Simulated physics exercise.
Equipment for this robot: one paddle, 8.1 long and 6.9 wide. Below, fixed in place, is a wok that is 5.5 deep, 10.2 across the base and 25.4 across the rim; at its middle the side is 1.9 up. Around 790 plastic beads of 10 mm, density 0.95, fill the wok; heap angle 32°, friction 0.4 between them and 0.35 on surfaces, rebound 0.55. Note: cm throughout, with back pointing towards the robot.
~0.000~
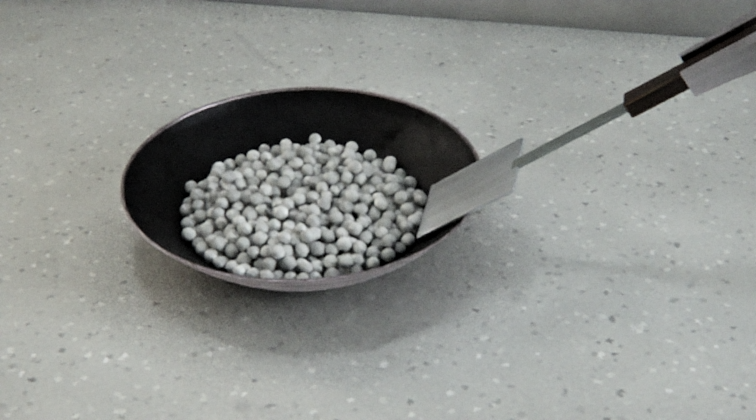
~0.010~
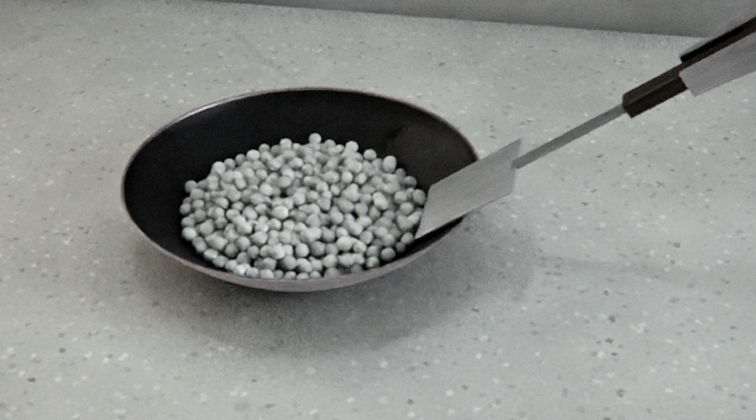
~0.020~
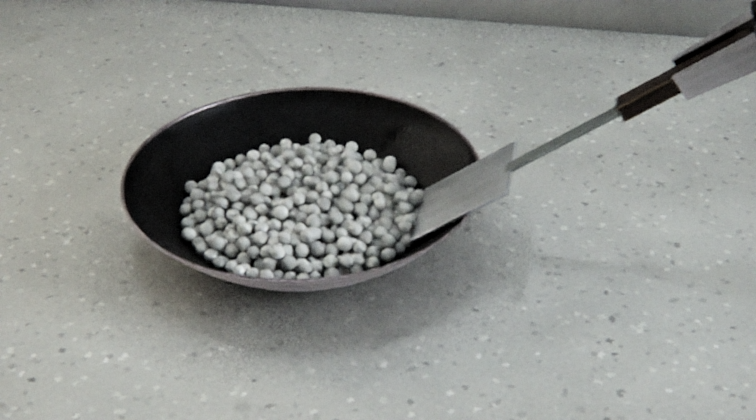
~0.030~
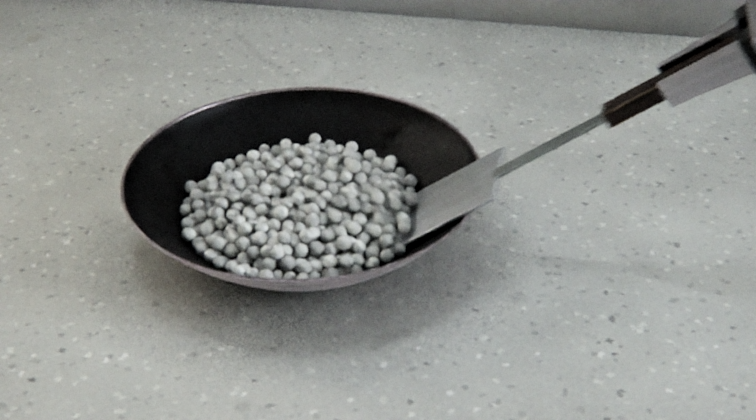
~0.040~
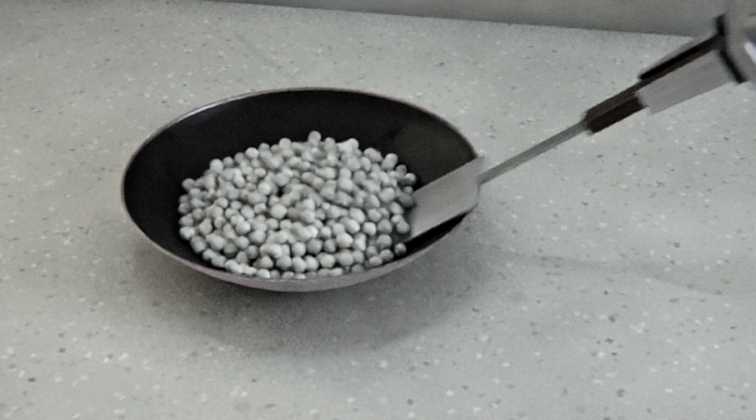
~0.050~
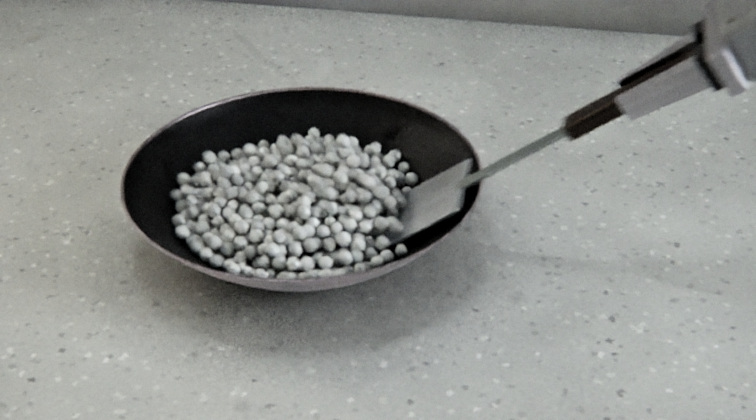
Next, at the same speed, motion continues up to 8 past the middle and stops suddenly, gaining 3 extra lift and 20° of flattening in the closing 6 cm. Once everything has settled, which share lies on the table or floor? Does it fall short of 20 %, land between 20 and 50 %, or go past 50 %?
It lands between 20 and 50 %.
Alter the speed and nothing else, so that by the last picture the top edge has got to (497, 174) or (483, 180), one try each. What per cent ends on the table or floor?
Roughly 10 and 25 percent.
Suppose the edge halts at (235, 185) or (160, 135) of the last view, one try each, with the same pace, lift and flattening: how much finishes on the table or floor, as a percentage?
I'd say some 15 per cent, then some 45 per cent.
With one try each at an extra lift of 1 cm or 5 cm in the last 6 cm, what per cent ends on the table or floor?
Try one gives about 35 in a hundred, try two about 35 in a hundred.
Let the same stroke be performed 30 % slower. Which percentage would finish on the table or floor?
Estimated share: Some 30 %.
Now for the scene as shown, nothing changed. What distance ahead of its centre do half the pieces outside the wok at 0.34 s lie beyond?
Roughly 20 cm.
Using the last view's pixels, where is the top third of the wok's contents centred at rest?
About (230, 193).
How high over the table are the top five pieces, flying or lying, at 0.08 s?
I'd put it close to 6 cm.
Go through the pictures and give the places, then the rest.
In the first picture, the paddle top edge at (519, 163), sloping 37°; upper third of the load around (305, 199), from x 185 to 420, top at y 140; 790 in the wok.
In the second picture, the paddle top edge at (518, 164), sloping 37°; upper third of the load around (305, 199), from x 185 to 420, top at y 140.
In the third picture, the paddle top edge at (512, 167), sloping 37°; upper third of the load around (304, 199), from x 185 to 420, top at y 140.
In the fourth picture, the paddle top edge at (499, 173), sloping 37°; upper third of the load around (305, 198), from x 185 to 415, top at y 140.
In the fifth picture, the paddle top edge at (482, 179), sloping 37°; upper third of the load around (308, 197), from x 185 to 410, top at y 135.
In the sixth picture, the paddle top edge at (464, 184), sloping 37°; upper third of the load around (303, 193), from x 175 to 410, top at y 135; 790 in the wok.
After 0.08 s, sloping 37°, highest piece 7 above the table; 790 in the wok.
After 0.12 s, sloping 32°, highest piece 9 above the table; 786 in the wok, 4 on the blade or in flight.
After 0.34 s, sloping 17°, highest piece 15 above the table; 475 in the wok, 146 on the table or floor, 169 on the blade or in flight.
After 1.39 s, sloping 17°, highest piece 5 above the table; 474 in the wok, 316 on the table or floor.
In the end, 474 in the wok, 316 on the table or floor. That is 40 % on the table or floor.
